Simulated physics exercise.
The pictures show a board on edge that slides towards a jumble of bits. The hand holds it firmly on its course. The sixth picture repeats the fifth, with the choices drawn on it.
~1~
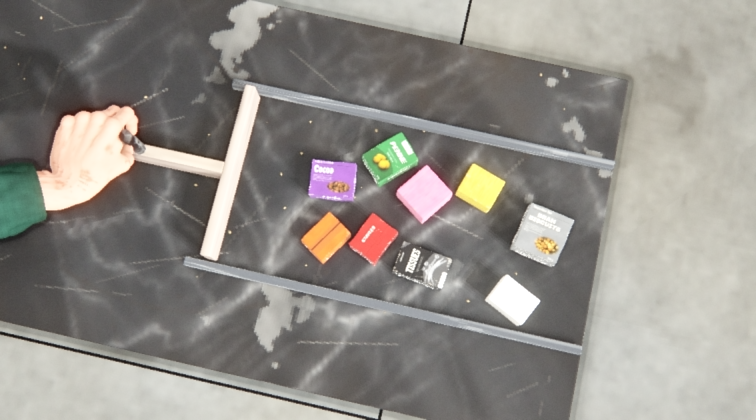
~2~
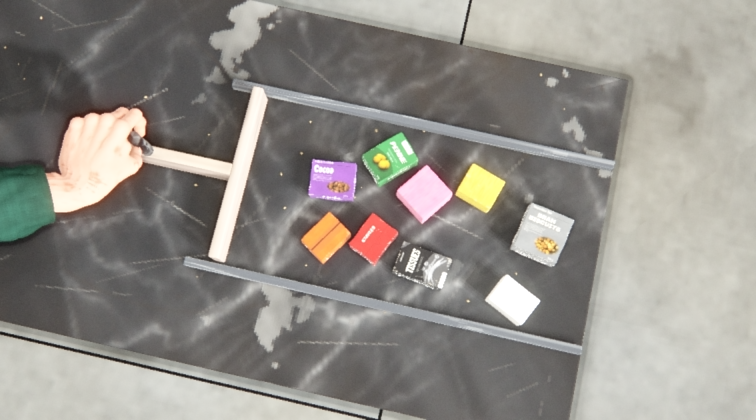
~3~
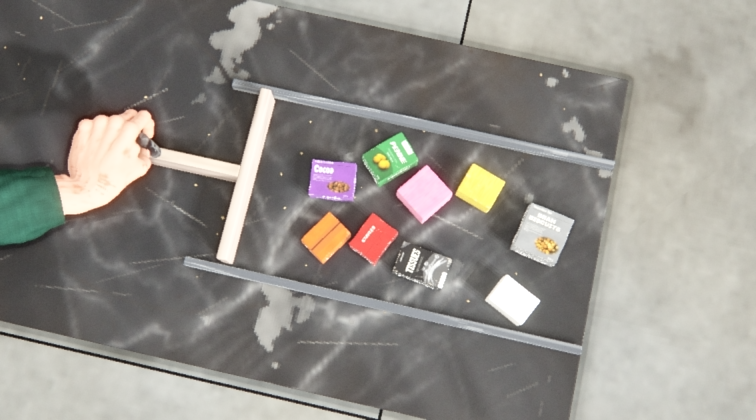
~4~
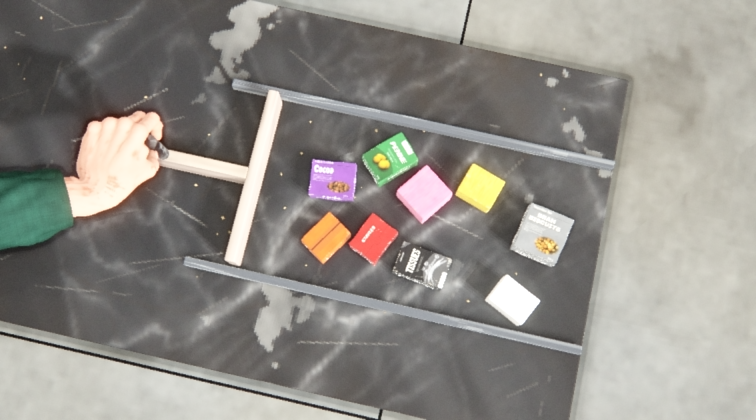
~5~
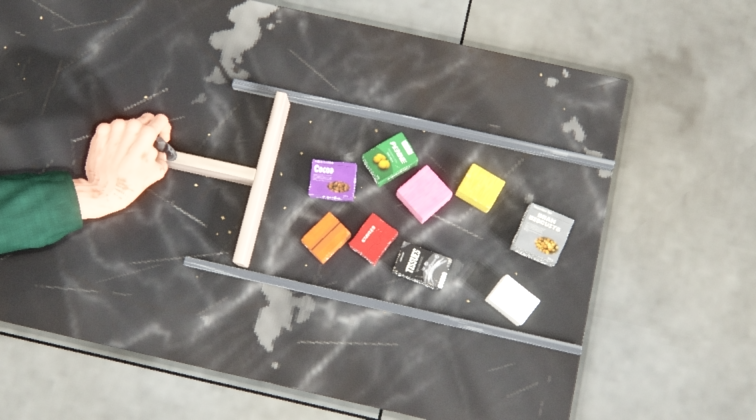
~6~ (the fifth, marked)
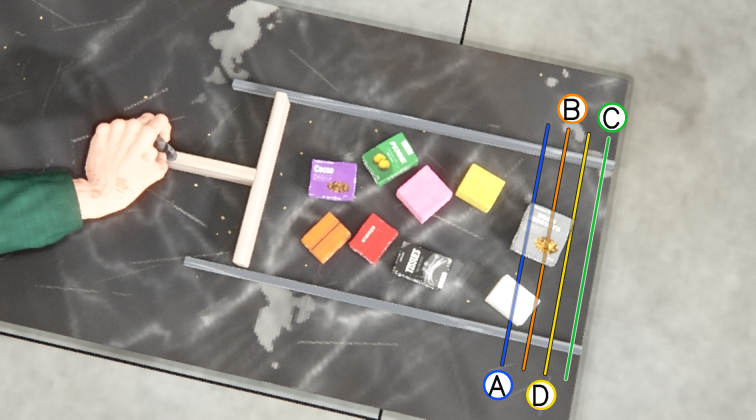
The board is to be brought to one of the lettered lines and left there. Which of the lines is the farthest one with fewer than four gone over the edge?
A is the last line within the limit.
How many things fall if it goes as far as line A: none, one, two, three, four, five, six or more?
In all, three.
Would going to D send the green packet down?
By then, no.
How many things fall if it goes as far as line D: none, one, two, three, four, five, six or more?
Six or more.
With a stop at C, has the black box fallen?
Yes.
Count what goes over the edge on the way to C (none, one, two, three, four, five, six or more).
By then, six or more.
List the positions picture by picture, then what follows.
In the first frame, white block (512, 301); red box (373, 240); grey box (541, 235).
In the second frame, board (236, 170); orange box (326, 238).
In the third frame, board (244, 172); black box (422, 266).
In the fourth frame, board (252, 174); green packet (390, 160).
In the fifth frame, board (260, 176); white block (512, 301); red box (373, 240); grey box (541, 235).
On the marked copy, A at (526, 241); B at (547, 246); C at (588, 255); D at (568, 251).
Taking A. A third of the way, board (356, 197); green packet (404, 156); black box (438, 268).
Two thirds of the way, board (453, 218); white block (574, 323); grey box (562, 241).
When it is over, board (528, 235); grey box over the edge; black box over the edge; three fallen.
As for the rest, B drops five; C drops nine; D drops six.
